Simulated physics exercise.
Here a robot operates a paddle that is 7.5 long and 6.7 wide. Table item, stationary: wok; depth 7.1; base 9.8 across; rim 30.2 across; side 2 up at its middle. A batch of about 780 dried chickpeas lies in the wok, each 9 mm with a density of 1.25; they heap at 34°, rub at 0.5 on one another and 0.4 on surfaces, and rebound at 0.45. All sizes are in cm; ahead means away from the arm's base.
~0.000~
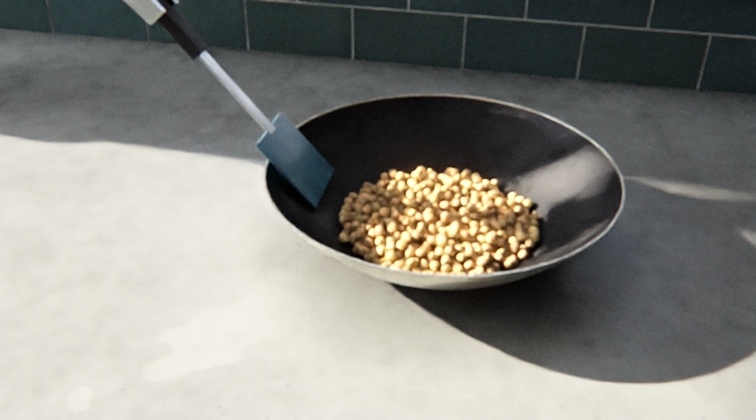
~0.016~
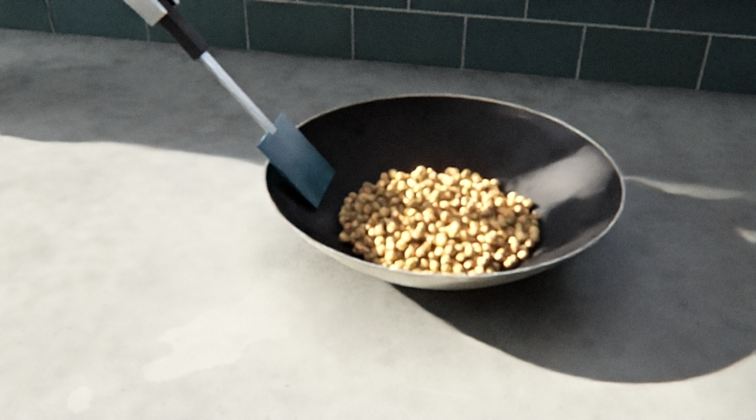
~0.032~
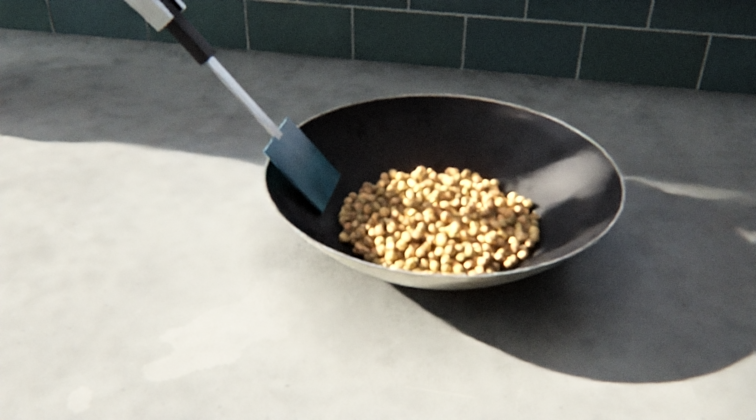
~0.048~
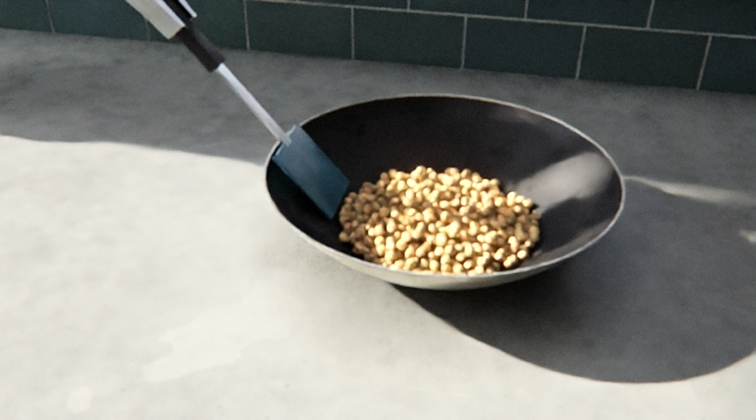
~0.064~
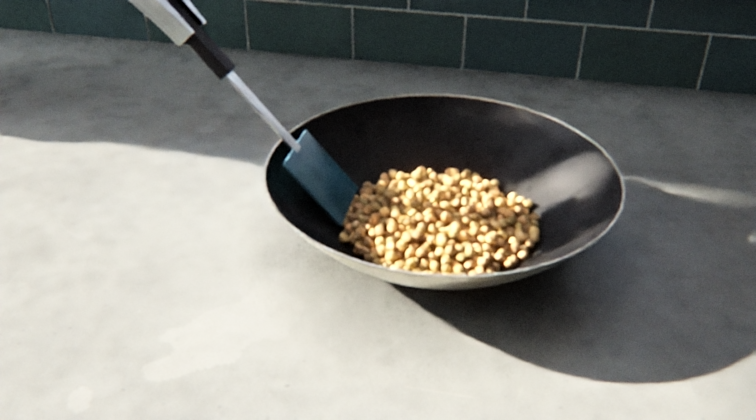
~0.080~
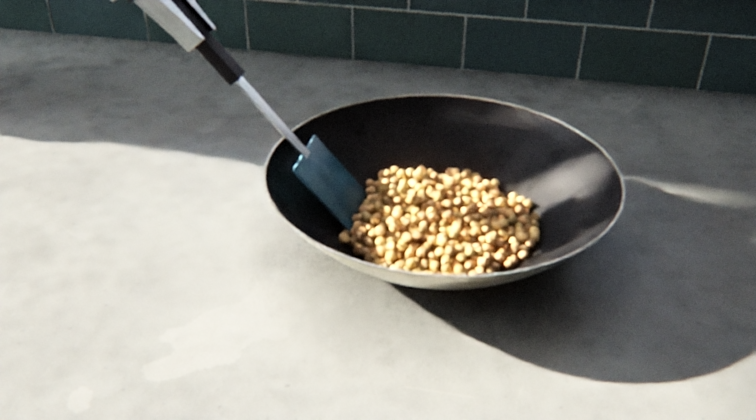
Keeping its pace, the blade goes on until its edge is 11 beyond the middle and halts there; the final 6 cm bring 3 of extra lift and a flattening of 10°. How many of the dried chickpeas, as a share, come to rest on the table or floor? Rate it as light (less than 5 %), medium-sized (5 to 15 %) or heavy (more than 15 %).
Rated medium-sized.
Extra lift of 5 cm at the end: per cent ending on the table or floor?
Some 5 in a hundred.
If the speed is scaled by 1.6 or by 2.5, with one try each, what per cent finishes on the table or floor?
Estimates, in order: 20 % and 30 %.
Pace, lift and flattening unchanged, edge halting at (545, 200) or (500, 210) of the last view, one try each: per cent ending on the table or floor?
I'd say roughly 0 per cent, then roughly 0 per cent.
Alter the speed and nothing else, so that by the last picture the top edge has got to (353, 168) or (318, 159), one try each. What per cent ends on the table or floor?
Respectively, around 30 and 15 per cent.
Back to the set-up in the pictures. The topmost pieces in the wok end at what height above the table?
It reaches roughly 7.5 cm.
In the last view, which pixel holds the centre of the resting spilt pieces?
About (715, 269).
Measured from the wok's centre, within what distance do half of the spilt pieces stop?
I reckon close to 26 centimetres.
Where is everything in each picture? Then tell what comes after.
In the first picture, paddle top edge at (269, 128), sloping 49°; upper third of the load around (435, 216), from x 345 to 535, top at y 170; 778 in the wok.
In the second picture, paddle top edge at (270, 129), sloping 49°; upper third of the load around (435, 216), from x 345 to 535, top at y 170.
In the third picture, paddle top edge at (276, 133), sloping 49°; upper third of the load around (435, 216), from x 345 to 535, top at y 170.
In the fourth picture, paddle top edge at (285, 140), sloping 49°; upper third of the load around (435, 216), from x 345 to 535, top at y 170.
In the fifth picture, paddle top edge at (295, 146), sloping 49°; upper third of the load around (435, 216), from x 345 to 535, top at y 170.
In the sixth picture, paddle top edge at (304, 152), sloping 49°; upper third of the load around (435, 215), from x 345 to 535, top at y 170; 778 in the wok.
After 0.21 s, sloping 49°, highest piece 4 above the table; 778 in the wok.
After 0.35 s, sloping 47°, highest piece 6 above the table; 778 in the wok.
After 0.62 s, sloping 39°, highest piece 8 above the table; 724 in the wok, 45 on the table or floor, 9 on the blade or in flight.
After 1.67 s, sloping 39°, highest piece 7 above the table; 724 in the wok, 54 on the table or floor.
At rest, 724 in the wok, 54 on the table or floor. That is 7 % on the table or floor.
